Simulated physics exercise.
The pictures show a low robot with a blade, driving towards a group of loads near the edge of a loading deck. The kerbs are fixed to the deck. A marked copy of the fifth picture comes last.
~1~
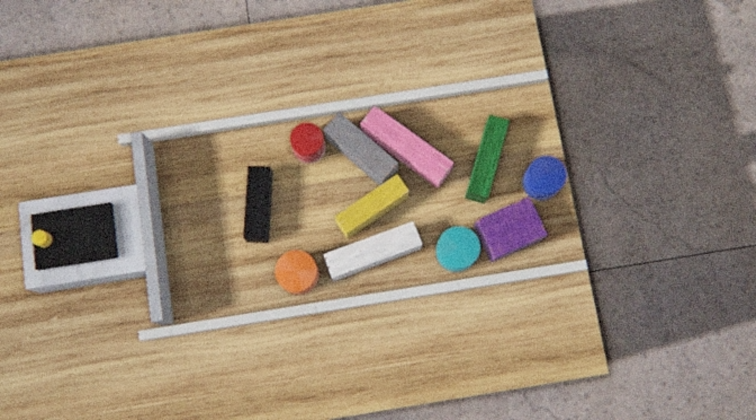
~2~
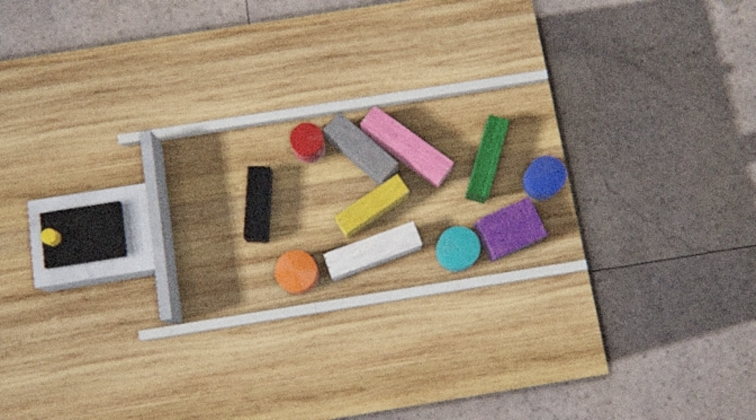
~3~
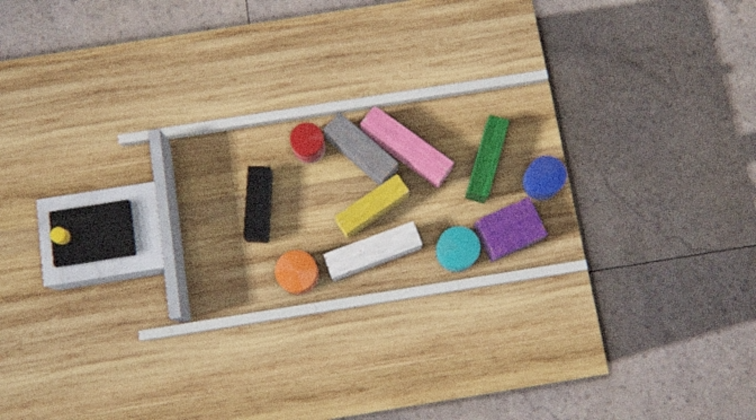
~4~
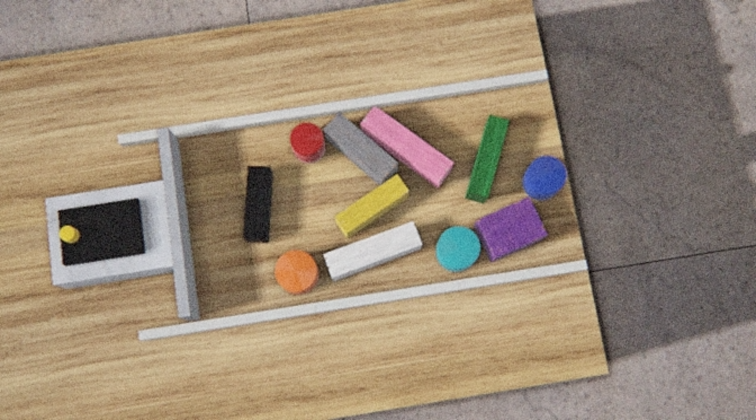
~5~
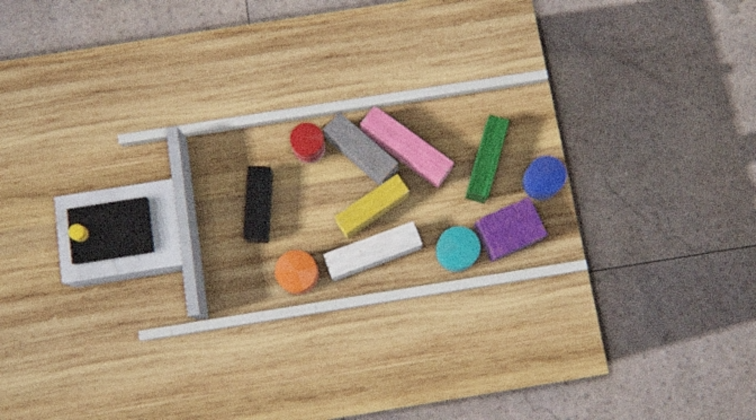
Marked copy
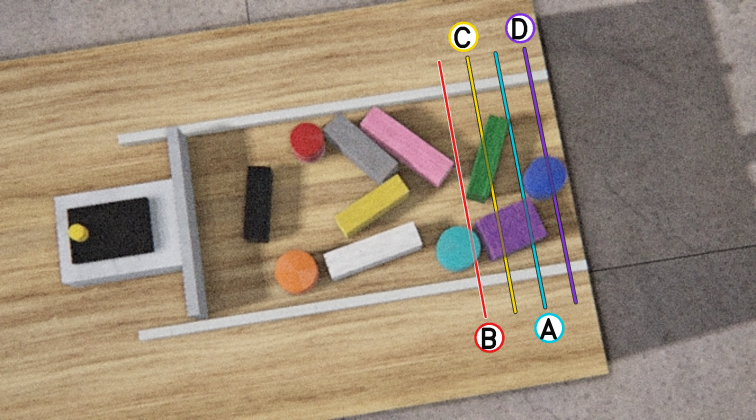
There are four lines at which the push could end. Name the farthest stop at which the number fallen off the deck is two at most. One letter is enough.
It can go as far as B.
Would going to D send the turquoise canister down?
Yes.
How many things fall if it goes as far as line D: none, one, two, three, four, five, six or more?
In all, six or more.
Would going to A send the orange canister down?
By then, no.
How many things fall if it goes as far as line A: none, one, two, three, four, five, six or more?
By then, six or more.
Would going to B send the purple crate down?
No.
On the marked copy, A at (520, 177); B at (462, 186); C at (491, 181); D at (549, 172).
Following B. Soon after the start, robot (218, 214); orange canister (322, 269); white bar (387, 248).
Later, robot (320, 198); blue canister (550, 177); green stick (509, 146).
In the end, robot (396, 186); green stick over the edge; blue canister over the edge; two fallen.
As for the rest, A drops seven; C drops five; D drops ten.
